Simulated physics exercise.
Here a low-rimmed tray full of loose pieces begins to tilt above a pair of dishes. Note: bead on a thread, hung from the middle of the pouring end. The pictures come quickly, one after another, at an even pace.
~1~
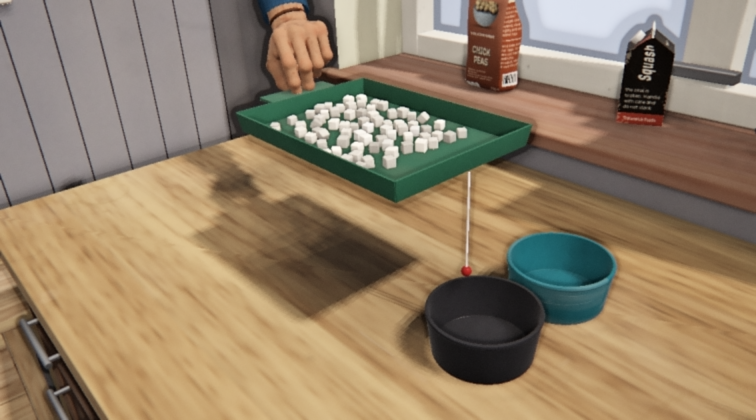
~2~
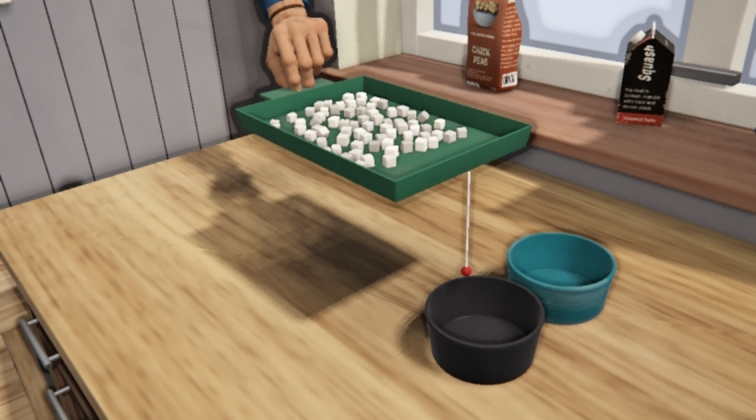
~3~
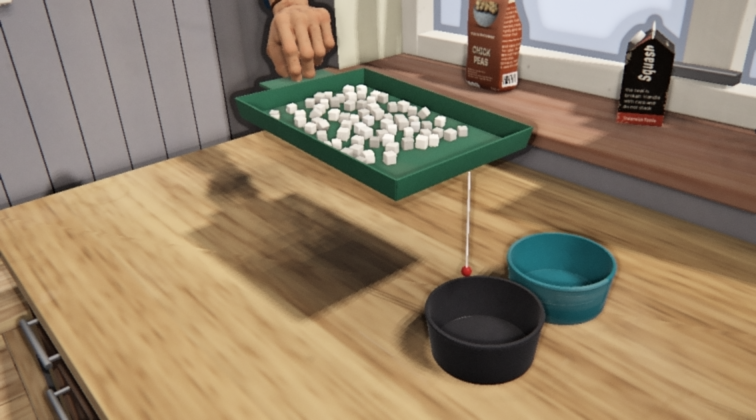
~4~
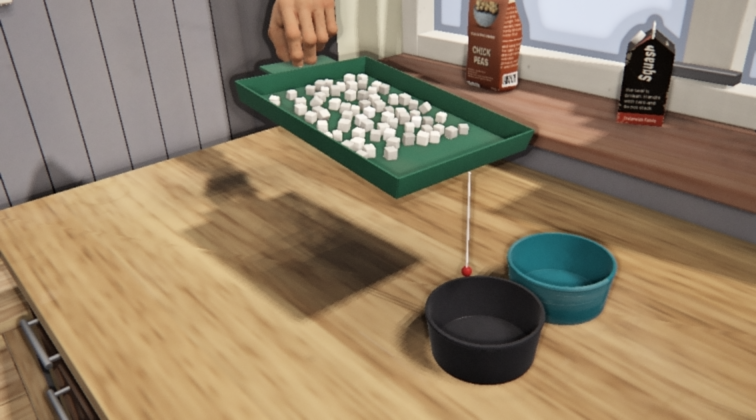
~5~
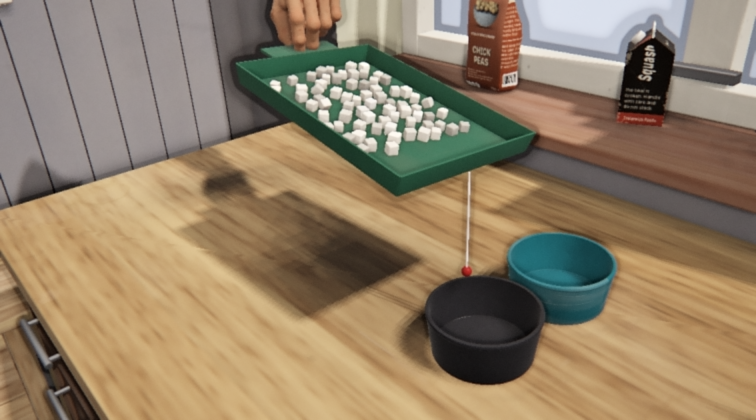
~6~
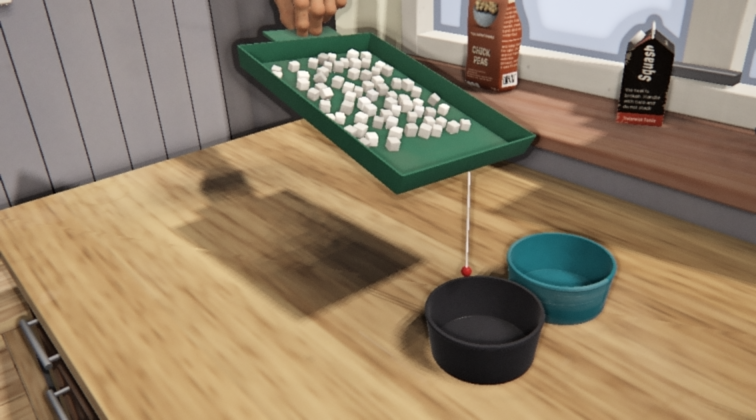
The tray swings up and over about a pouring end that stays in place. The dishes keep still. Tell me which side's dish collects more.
The greater part will fall into the right dish.
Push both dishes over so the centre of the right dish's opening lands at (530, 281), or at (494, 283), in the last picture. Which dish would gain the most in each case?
Place 1 - the dish at right; place 2 - the dish at right.
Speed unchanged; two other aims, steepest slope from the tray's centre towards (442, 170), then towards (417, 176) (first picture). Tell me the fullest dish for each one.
The leftmost dish, then the leftmost dish.
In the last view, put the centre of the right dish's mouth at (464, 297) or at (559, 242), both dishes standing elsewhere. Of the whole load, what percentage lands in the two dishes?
Around 10 per cent for the first position, around 60 per cent for the second.
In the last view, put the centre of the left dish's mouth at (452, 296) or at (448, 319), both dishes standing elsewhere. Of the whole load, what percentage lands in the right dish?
Trial 1 40%, trial 2 70%.
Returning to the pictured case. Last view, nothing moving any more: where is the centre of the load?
Near pixel (560, 306).
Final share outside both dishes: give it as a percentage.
Call it some 20 percent of the pieces.
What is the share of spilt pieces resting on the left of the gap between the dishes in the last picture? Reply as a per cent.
10 %, roughly.
Soon after the last picture, tray tipped steeply; all on the tray.
A little later, tray tipped right over; nearly all on the tray; a stray few in the left dish; a stray few in the right dish; a stray few in the air.
Later still, tray tipped past a quarter turn; about a quarter in the left dish; about half in the right dish; about a quarter outside both.
At rest, tray tipped past a quarter turn; about a quarter in the left dish; about half in the right dish; about a quarter outside both.
